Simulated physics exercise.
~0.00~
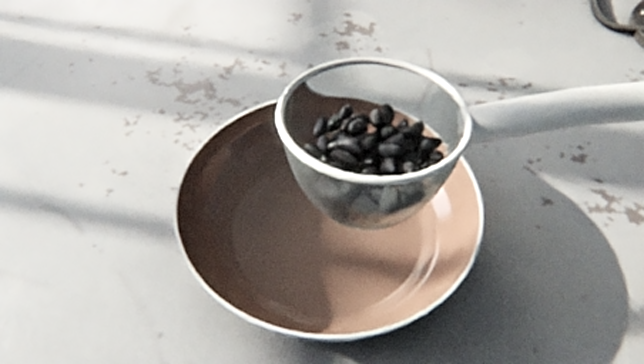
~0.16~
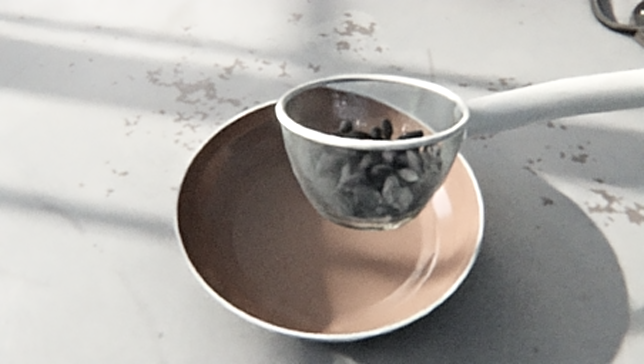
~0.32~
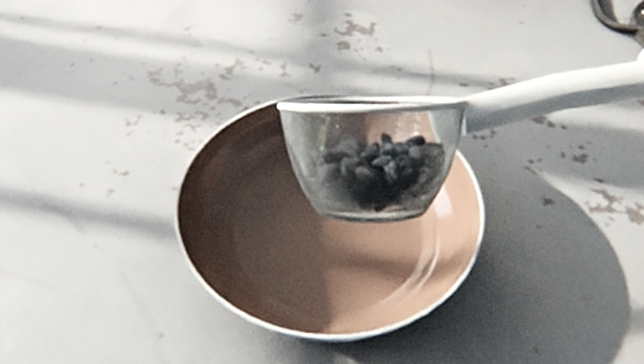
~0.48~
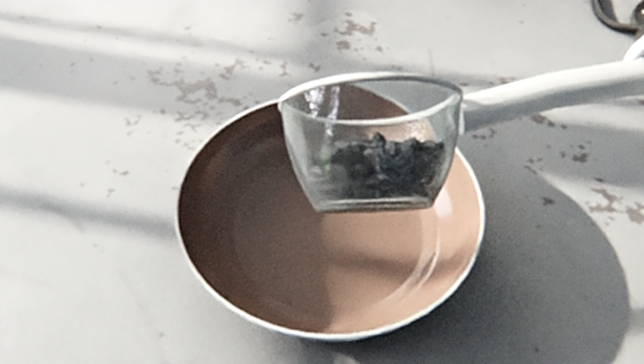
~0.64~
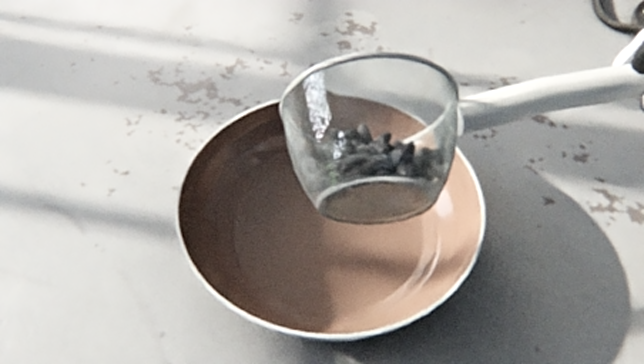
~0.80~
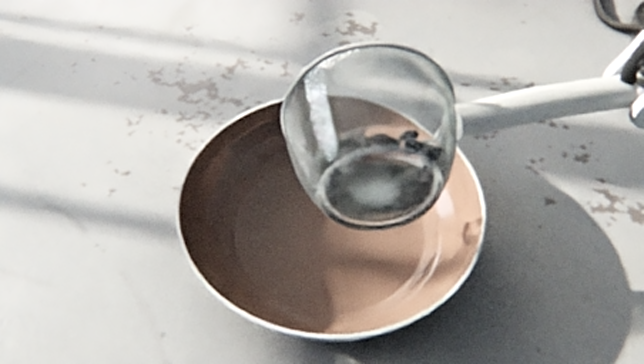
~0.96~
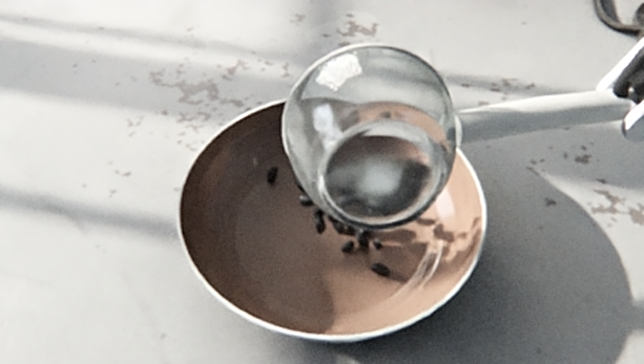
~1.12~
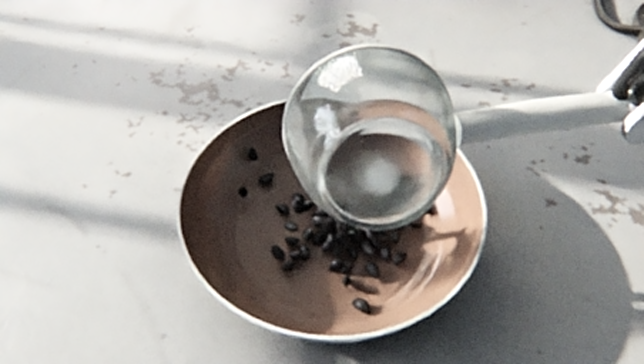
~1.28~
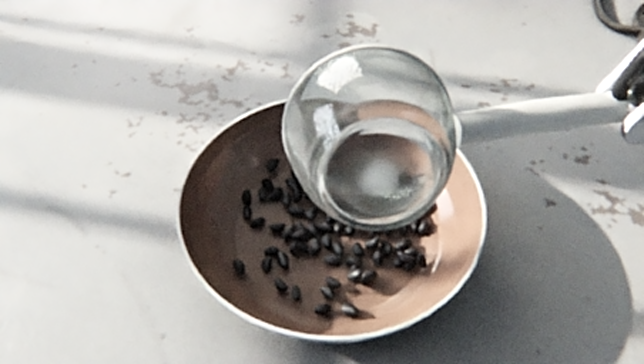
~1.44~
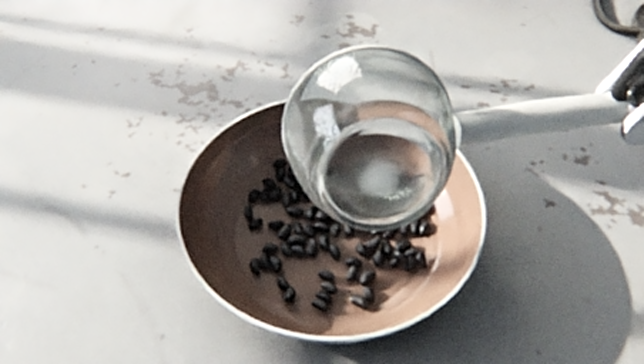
A clear, bowl-shaped ladle holding a heap of black beans hangs over a shallow pan with a pinkish-brown inside and a pale rim, seen from above at an angle. The pan rests on a worn light grey surface crossed by soft shadows, and the ladle's white handle reaches in from the right, where a dark gripper comes into view. The ladle tips steadily towards the viewer, and the beans slide to its lip. A few drop out first, then the rest tumble down and spread across the pan. Finally the emptied ladle stays tipped above the scattered beans.
